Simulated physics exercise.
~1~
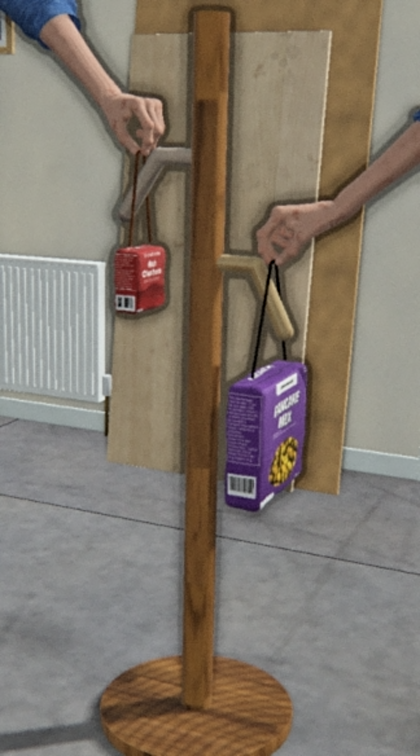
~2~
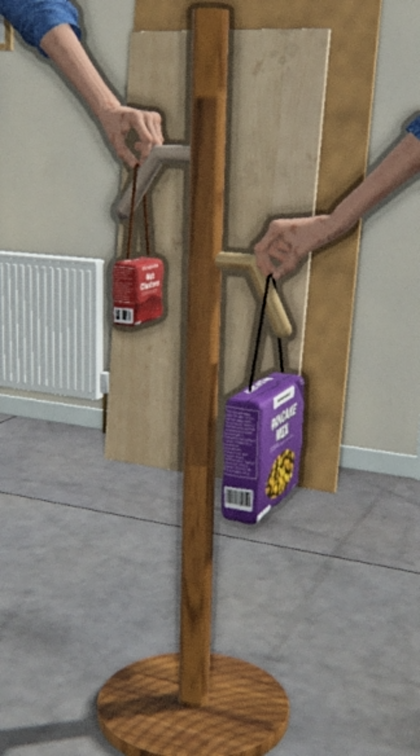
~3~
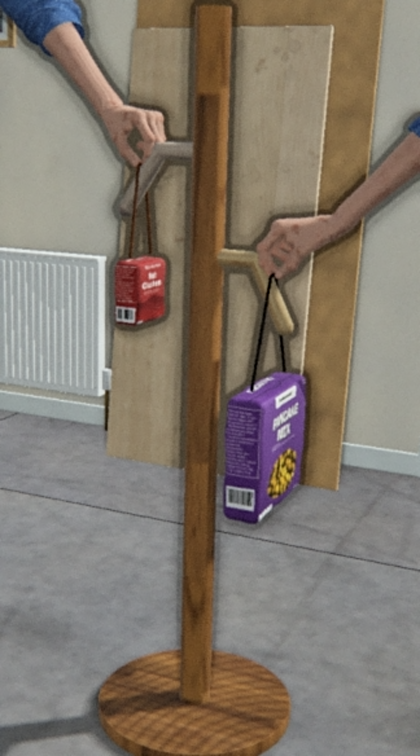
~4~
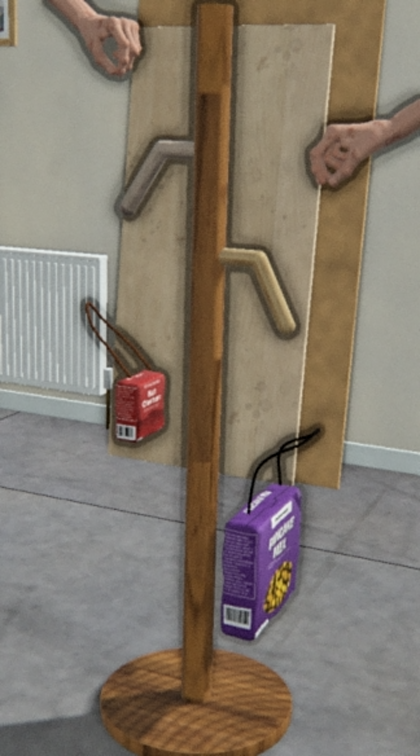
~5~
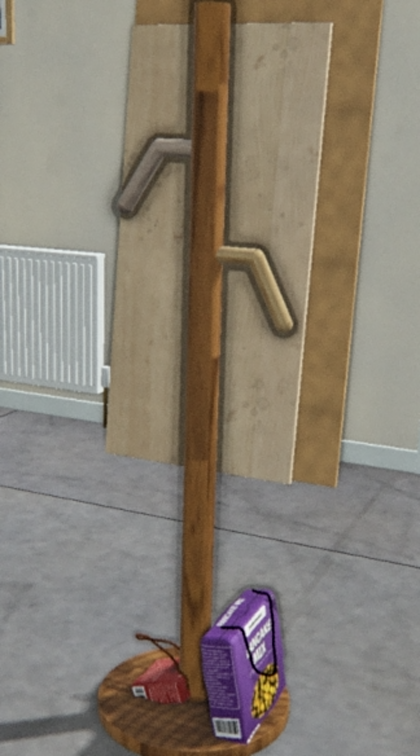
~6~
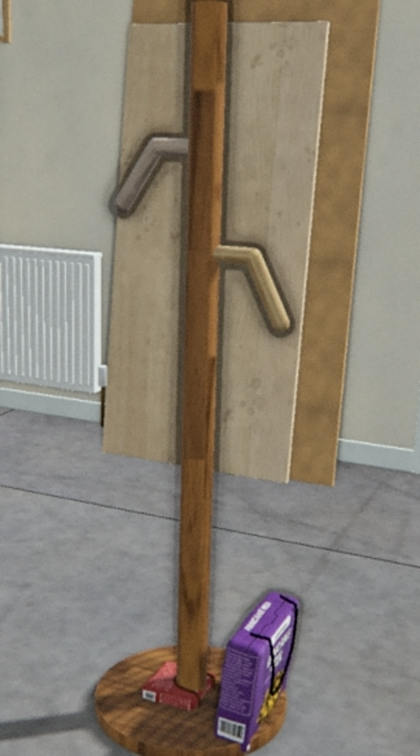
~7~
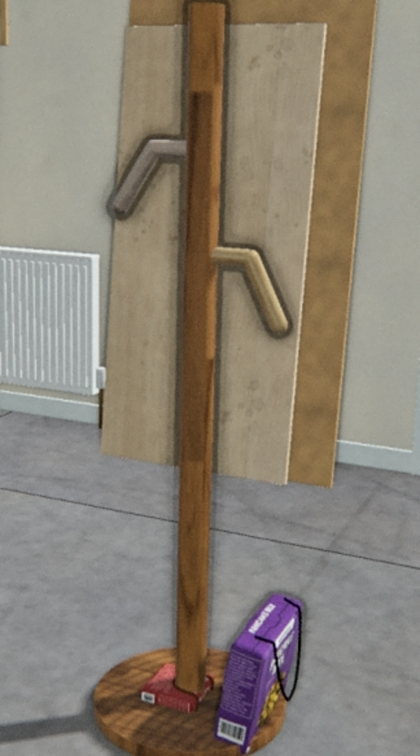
A small red pouch and a larger purple bag hang by their loops from two hands, held close to the pegs on either side of a wooden stand. The hands lower them slightly and pause beside the pegs. Then both hands let go and draw back, and the pouch and bag drop together, leaving both pegs empty. They land around the stand's round base, the red pouch tipping onto its side by the post. The purple bag shifts a little to the right and comes to rest leaning at the base's right edge.
